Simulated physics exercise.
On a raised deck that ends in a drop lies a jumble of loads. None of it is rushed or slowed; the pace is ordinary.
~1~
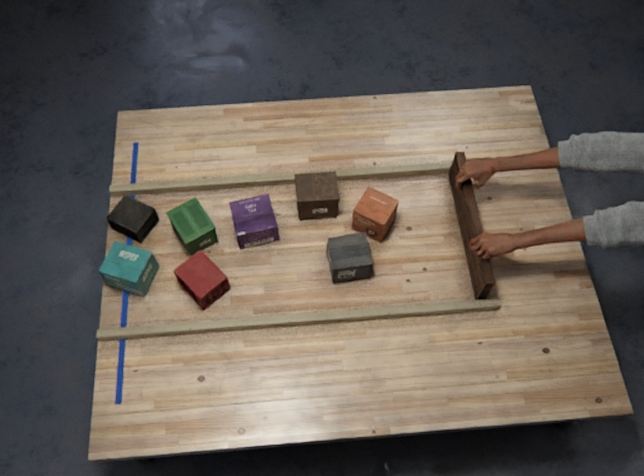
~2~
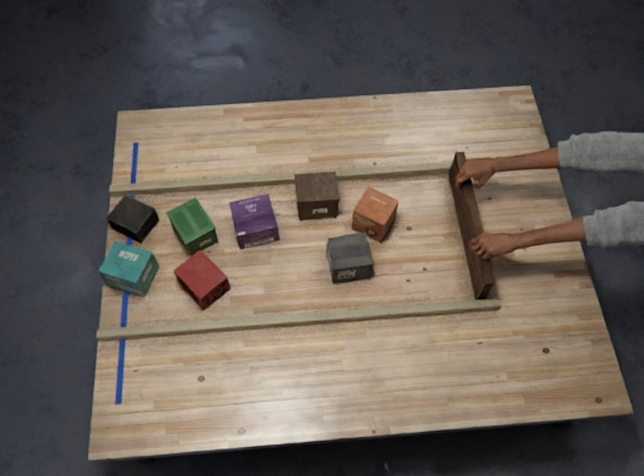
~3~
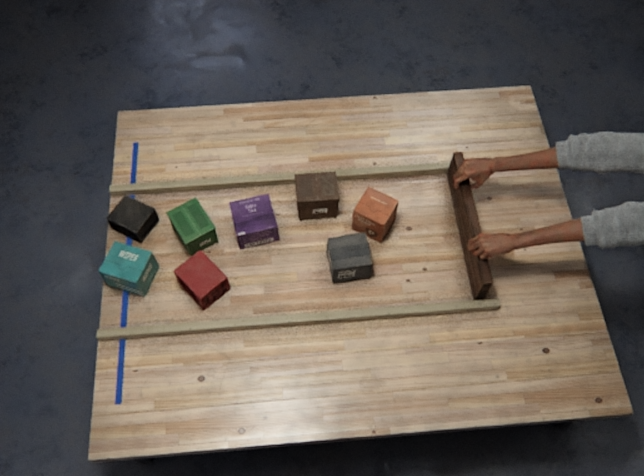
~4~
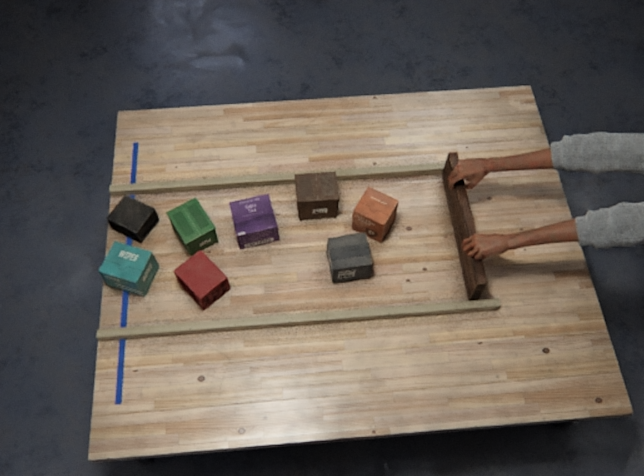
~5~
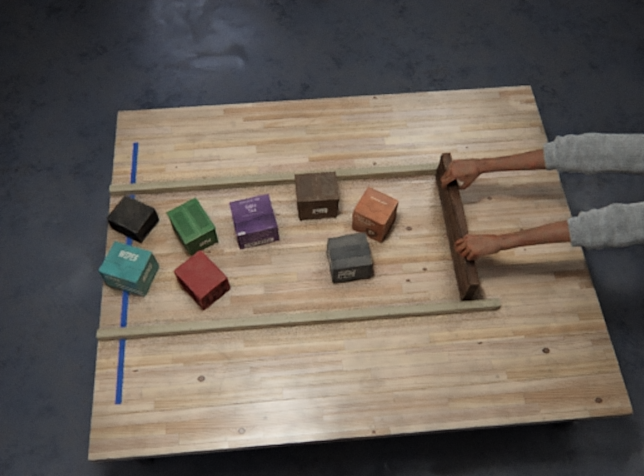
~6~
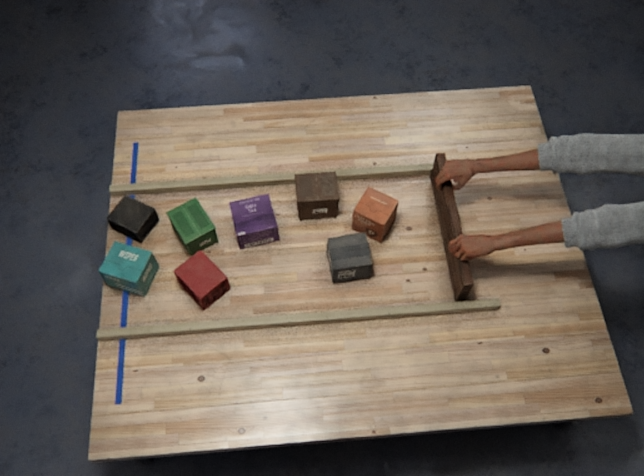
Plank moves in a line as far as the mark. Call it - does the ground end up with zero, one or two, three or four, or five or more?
The ground ends up with five or more.
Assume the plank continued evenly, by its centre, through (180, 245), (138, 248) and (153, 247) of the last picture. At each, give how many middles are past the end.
Going through the three positions, you'd get 3, 5 and 5.
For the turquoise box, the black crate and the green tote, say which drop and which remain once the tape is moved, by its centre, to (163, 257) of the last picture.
Here's how it goes: The turquoise box ends up below, the black crate ends up below, and the green tote ends up below.
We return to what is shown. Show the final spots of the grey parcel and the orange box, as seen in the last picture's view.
In the last picture the grey parcel sits at (102, 279) while the orange box sits at (106, 246).
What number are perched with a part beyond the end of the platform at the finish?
2.
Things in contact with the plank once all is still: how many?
The figure is 2.
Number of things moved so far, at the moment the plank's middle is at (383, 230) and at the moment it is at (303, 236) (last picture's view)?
1, then 4.
Early on, none off yet; black crate at rest near (133, 219); turquoise box at rest near (130, 269); green tote at rest near (193, 227).
Finally, the number that fall off is five or more; lost, brown tote, purple box, red crate, green tote, turquoise box and black crate.
